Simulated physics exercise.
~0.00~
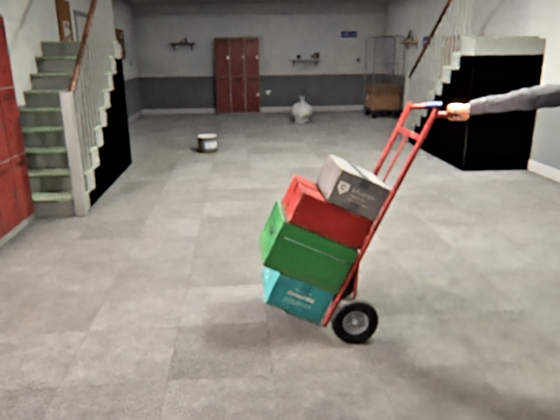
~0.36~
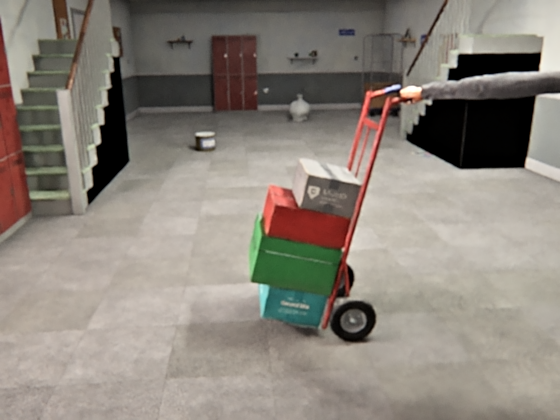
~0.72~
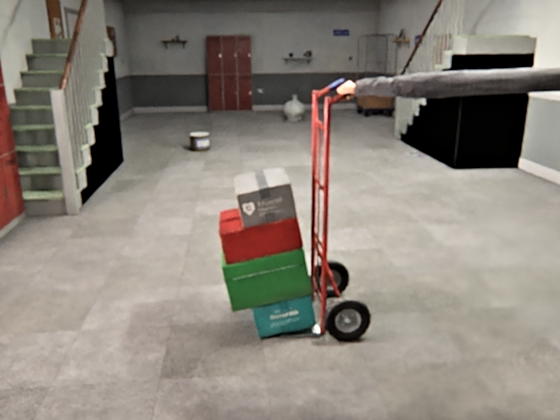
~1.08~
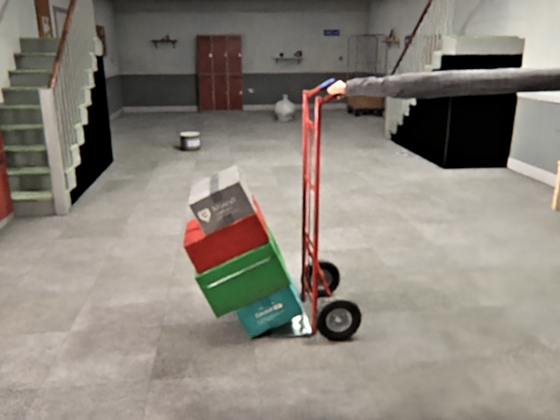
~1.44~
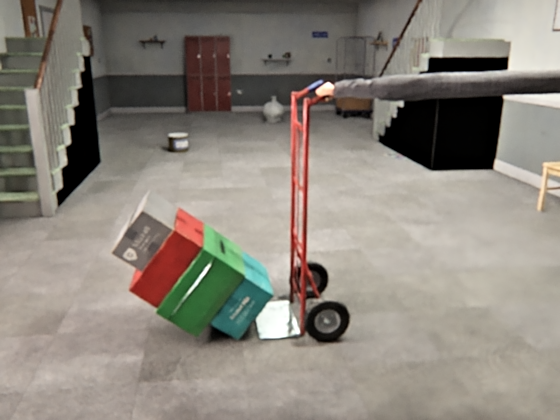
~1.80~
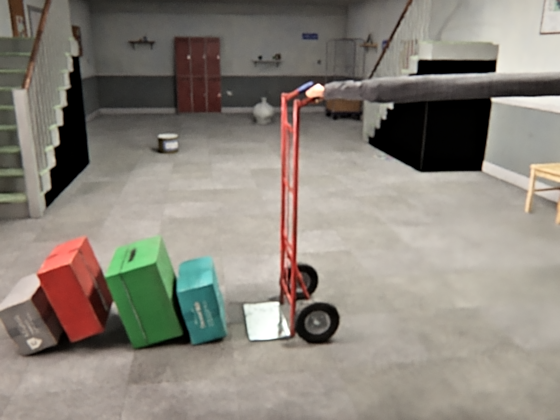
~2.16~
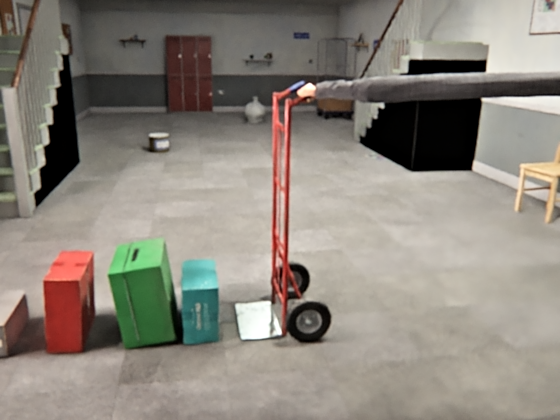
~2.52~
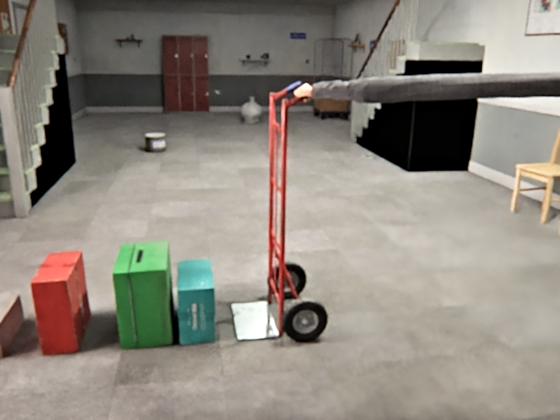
In a hall, an arm tips a red hand truck upright and four boxes topple left.
